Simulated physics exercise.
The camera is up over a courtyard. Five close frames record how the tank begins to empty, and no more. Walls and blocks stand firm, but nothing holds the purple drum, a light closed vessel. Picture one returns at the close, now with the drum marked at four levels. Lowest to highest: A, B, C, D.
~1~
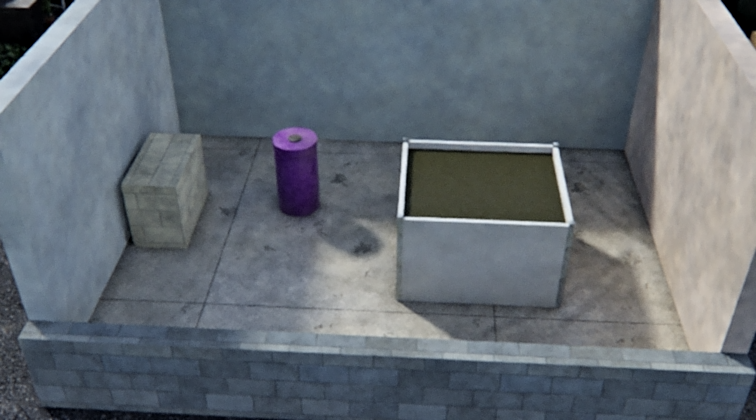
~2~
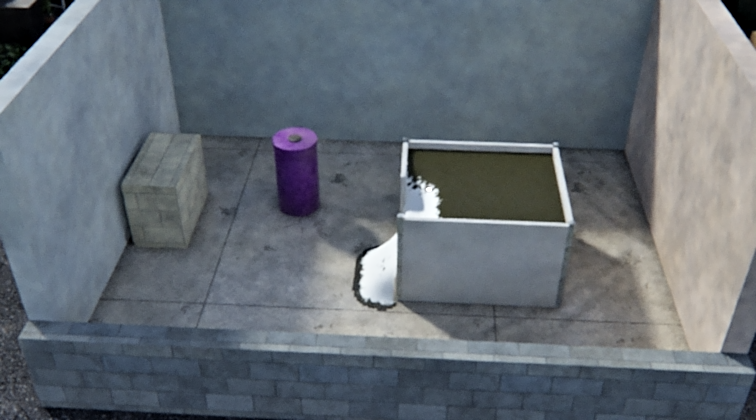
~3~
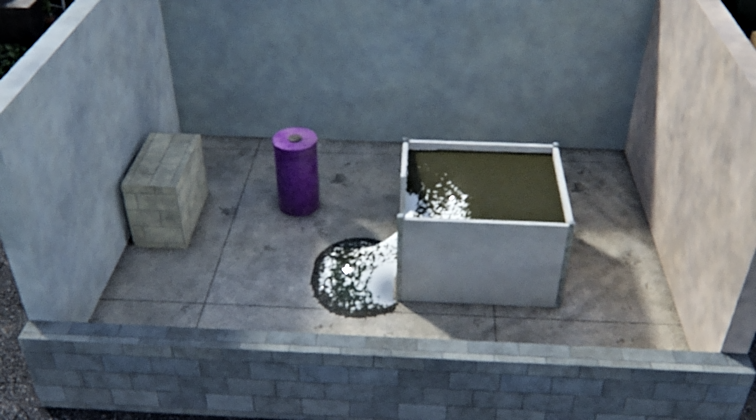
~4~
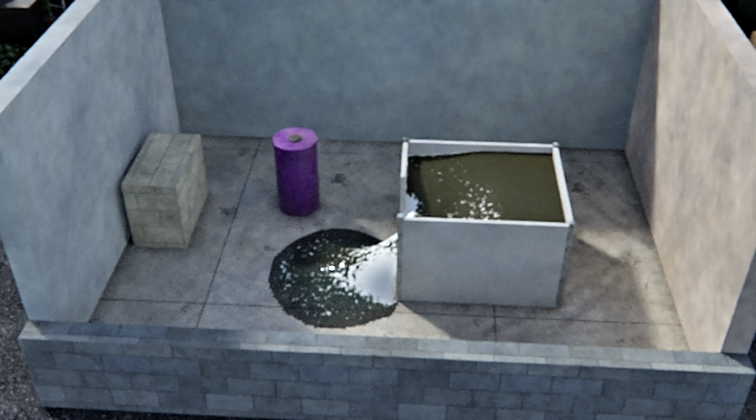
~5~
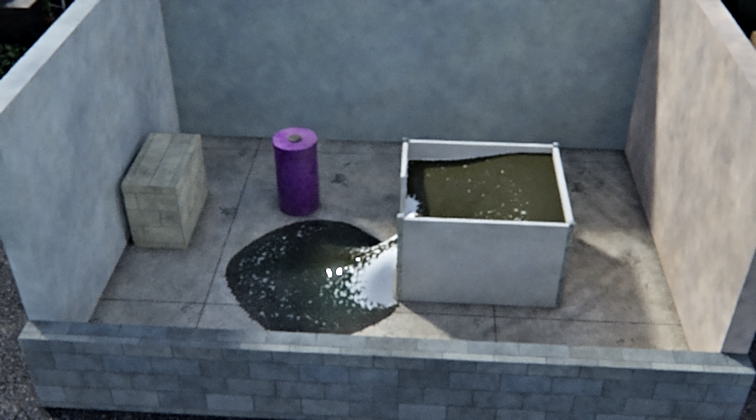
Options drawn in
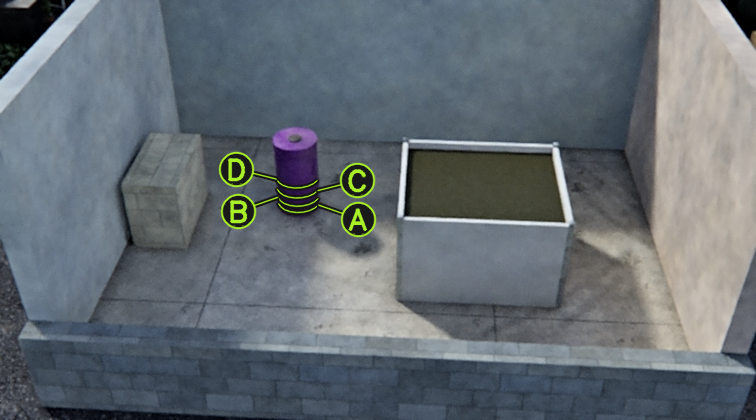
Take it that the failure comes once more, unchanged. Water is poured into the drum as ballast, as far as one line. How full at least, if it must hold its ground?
That is mark B.
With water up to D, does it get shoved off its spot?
No, that is safe.
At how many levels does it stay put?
Three.
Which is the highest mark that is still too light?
That would be A.
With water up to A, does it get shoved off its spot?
Yes.
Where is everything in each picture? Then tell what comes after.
The first frame shows lid of the purple drum at (295, 138); tank full, its middle at (482, 186).
In the second frame, 2 % of the ground under water, its edge towards the drum at (364, 259).
In the third frame, 4 % of the ground under water, its edge towards the drum at (342, 245).
In the fourth frame, 7 % of the ground under water, its edge towards the drum at (310, 238).
The fifth frame shows lid of the purple drum at (295, 138); 11 % of the ground under water, its edge towards the drum at (295, 227).
In lime, A at (296, 212); B at (295, 206); C at (295, 198); D at (294, 187); from the bottom up A, B, C, D.
Choosing A, it is pushed about twice its own width away.
Choosing B, it shifts by a finger or two and stays.
Choosing C, it does not move.
Choosing D, it does not move.
